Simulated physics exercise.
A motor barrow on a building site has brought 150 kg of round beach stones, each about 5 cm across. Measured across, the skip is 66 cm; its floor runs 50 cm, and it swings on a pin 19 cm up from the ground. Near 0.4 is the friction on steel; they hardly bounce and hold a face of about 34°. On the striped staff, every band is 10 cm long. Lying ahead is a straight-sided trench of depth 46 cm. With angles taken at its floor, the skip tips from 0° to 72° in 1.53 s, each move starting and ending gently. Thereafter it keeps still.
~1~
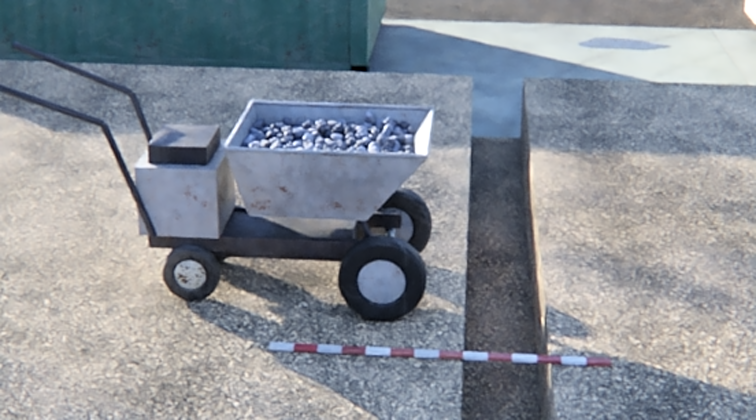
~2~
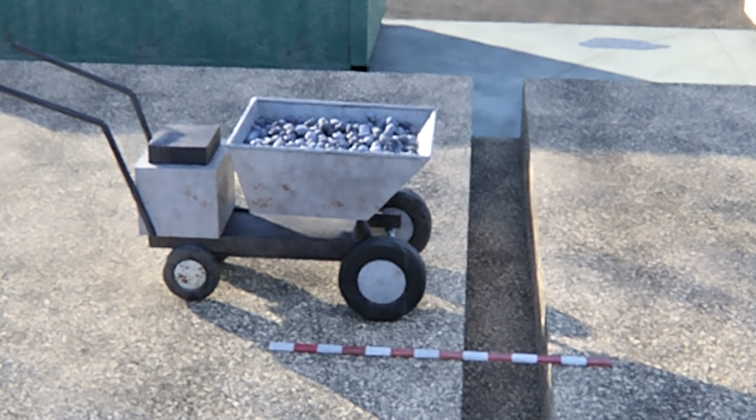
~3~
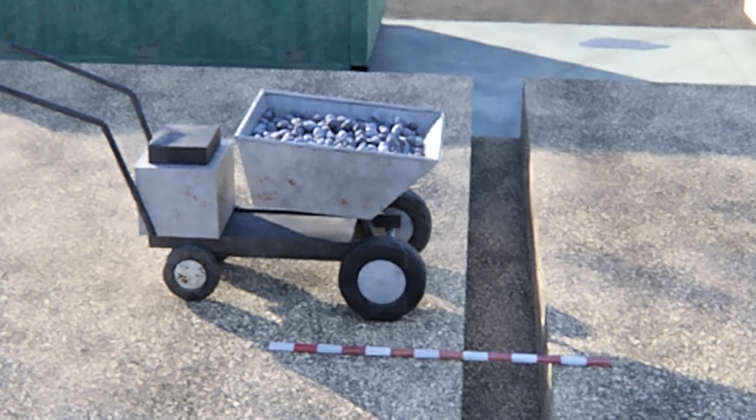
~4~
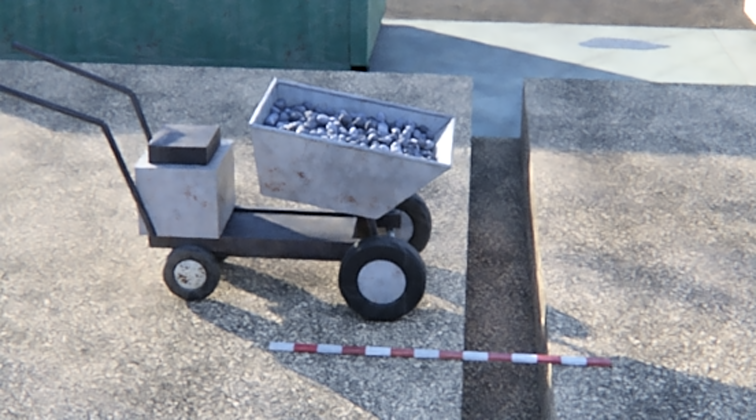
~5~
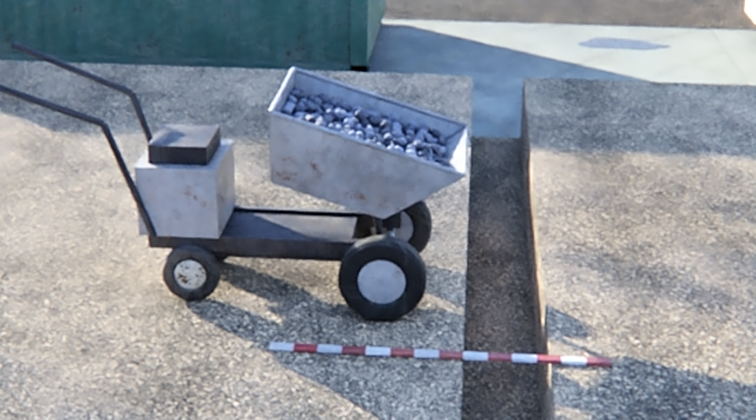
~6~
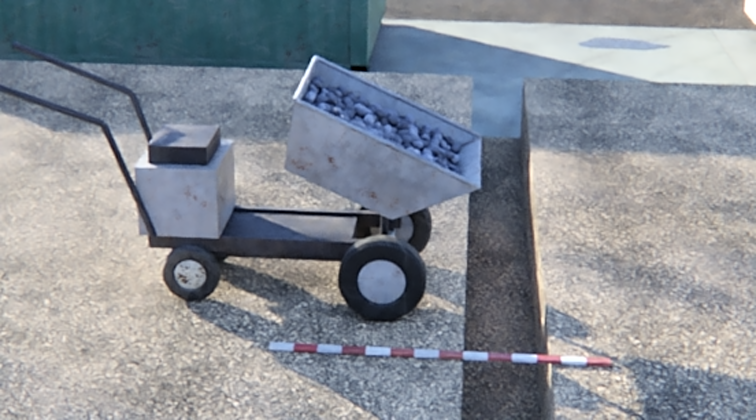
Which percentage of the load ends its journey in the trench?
Roughly 34 per cent.
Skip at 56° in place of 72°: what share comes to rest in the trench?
About 35%.
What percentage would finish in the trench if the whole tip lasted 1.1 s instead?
Roughly 30 per cent.
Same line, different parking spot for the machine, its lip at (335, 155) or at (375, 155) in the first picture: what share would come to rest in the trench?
Around 95% for the first place and 85% for the second.
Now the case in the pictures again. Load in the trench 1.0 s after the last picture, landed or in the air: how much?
I'd put it near 10 per cent.
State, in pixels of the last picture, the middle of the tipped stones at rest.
I'd point to around (582, 293).
Then, 0.5 s after the last picture the floor is at 61°, 99 % in the skip, 1 % in the trench; the foremost stones are at (536, 239).
Then, 1.0 s after the last picture the floor is at 72°, 41 % in the skip, 10 % in the trench, 49 % past the trench; the foremost stones are at (682, 291).
Then, 1.4 s after the last picture the floor is at 72°, 14 % in the skip, 19 % in the trench, 68 % past the trench; the foremost stones are past the picture's edge.
Then, 3.3 s after the last picture the floor is at 72°, 0 % in the skip, 34 % in the trench, 66 % past the trench; the foremost stones are past the picture's edge.
